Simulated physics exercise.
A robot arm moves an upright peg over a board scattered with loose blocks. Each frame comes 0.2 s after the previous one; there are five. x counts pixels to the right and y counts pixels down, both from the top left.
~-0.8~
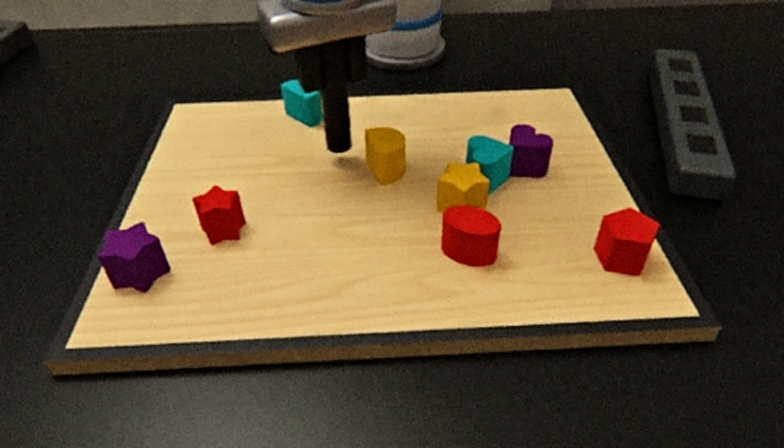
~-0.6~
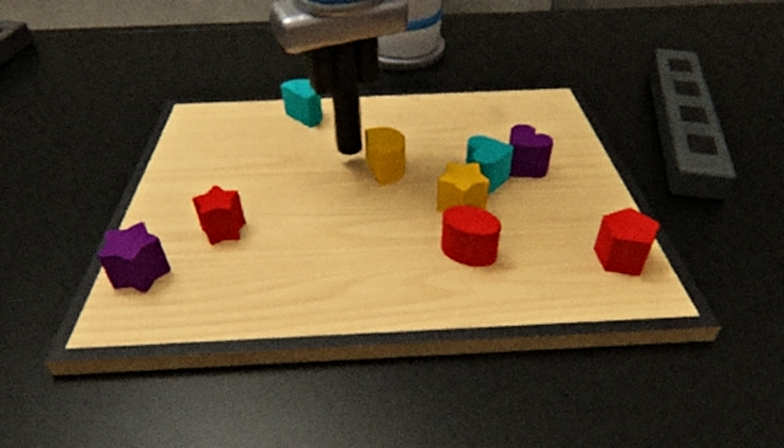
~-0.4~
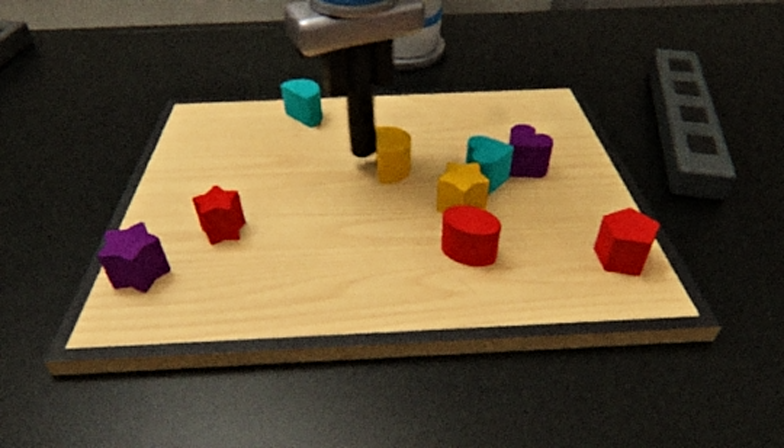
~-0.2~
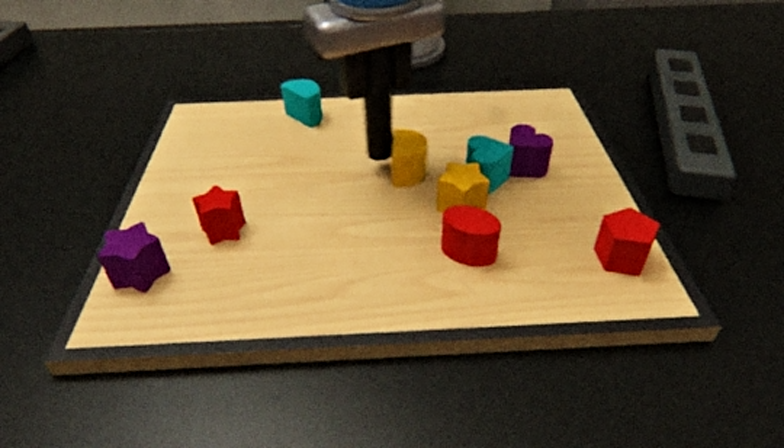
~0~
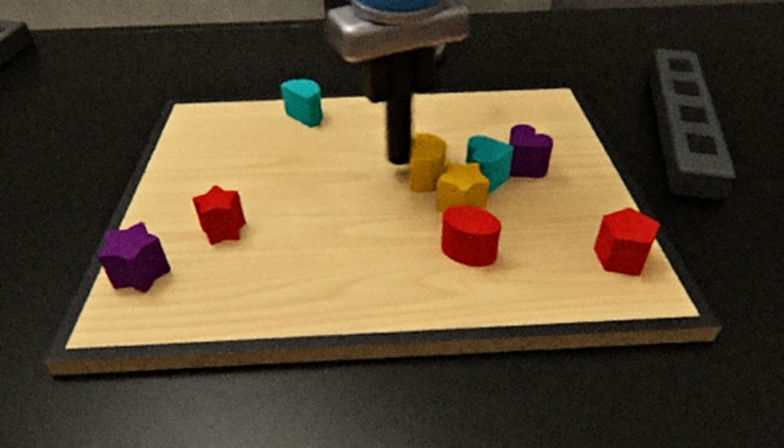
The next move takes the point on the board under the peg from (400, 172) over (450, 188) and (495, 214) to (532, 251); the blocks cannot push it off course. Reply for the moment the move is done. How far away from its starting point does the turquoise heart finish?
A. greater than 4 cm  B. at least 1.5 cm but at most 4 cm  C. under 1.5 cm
The correct letter is A.
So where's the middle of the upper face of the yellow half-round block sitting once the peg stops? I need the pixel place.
In the picture, it is at (533, 178).
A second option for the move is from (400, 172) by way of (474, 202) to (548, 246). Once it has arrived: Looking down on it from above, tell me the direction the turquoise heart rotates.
It spins anti-clockwise.
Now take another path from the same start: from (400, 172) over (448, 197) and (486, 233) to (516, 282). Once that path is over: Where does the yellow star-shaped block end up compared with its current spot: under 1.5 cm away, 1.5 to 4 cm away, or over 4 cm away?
Of the three bands, it's over 4 cm.
The first path, step by step. One third of the way, peg (451, 173); yellow half-round block (483, 161); yellow star-shaped block (487, 189), turned 55° clockwise; turquoise heart (517, 154); purple heart (538, 134), turned 25° anticlockwise.
Two thirds of the way, peg (497, 199); yellow half-round block (530, 176), turned 35° anticlockwise; yellow star-shaped block (513, 208), turned 105° clockwise; turquoise heart (546, 157), turned 45° anticlockwise; purple heart (540, 133), turned 30° anticlockwise.
At the end, peg (535, 236); yellow half-round block (533, 178), turned 40° anticlockwise; yellow star-shaped block (529, 241), turned 165° clockwise; turquoise heart (546, 157), turned 45° anticlockwise; purple heart (540, 133), turned 30° anticlockwise.
